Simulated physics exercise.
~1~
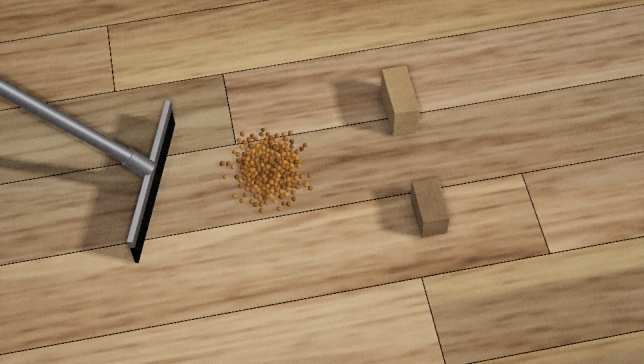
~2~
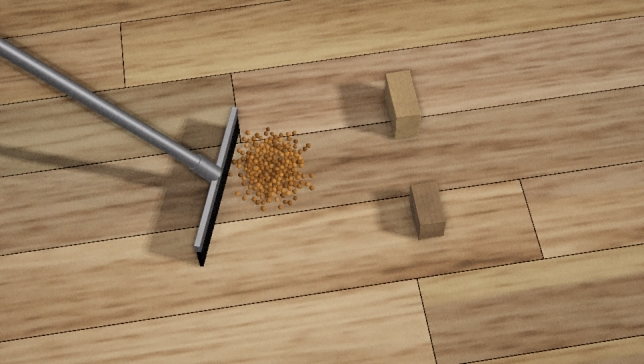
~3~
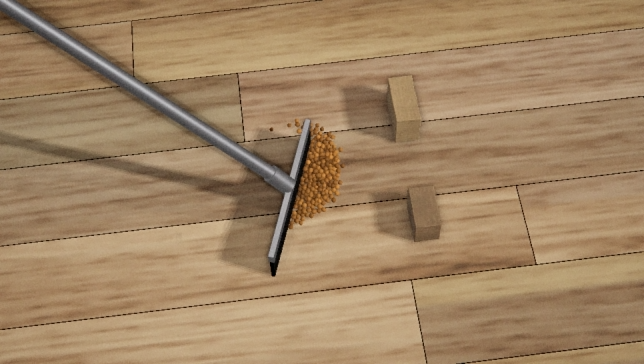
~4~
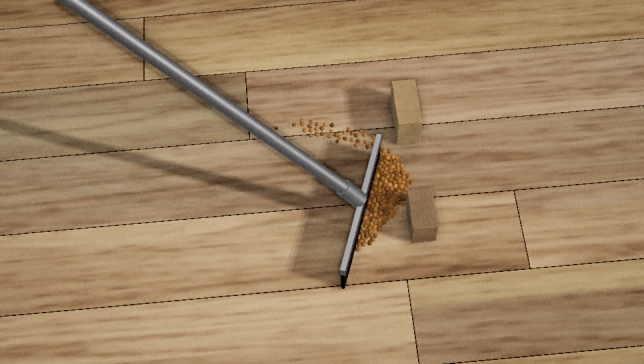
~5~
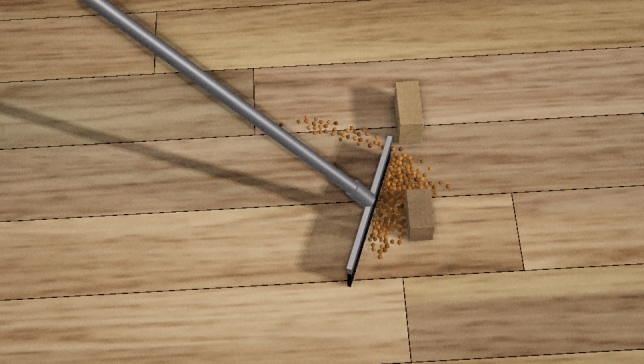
The clip opens on a wooden plank floor where a loose pile of small, round, orange-brown pieces lies between a long-handled squeegee on the left and two small blocks on the right. The squeegee slides right, its slanted blade reaching the pile. It pushes the pieces along in a packed band, leaving a few stragglers behind its upper end. Nearing the blocks, the blade presses the heap up against the lower one. It slows to a stop just short, with some pieces spreading into the gap while most stay held before the blocks.
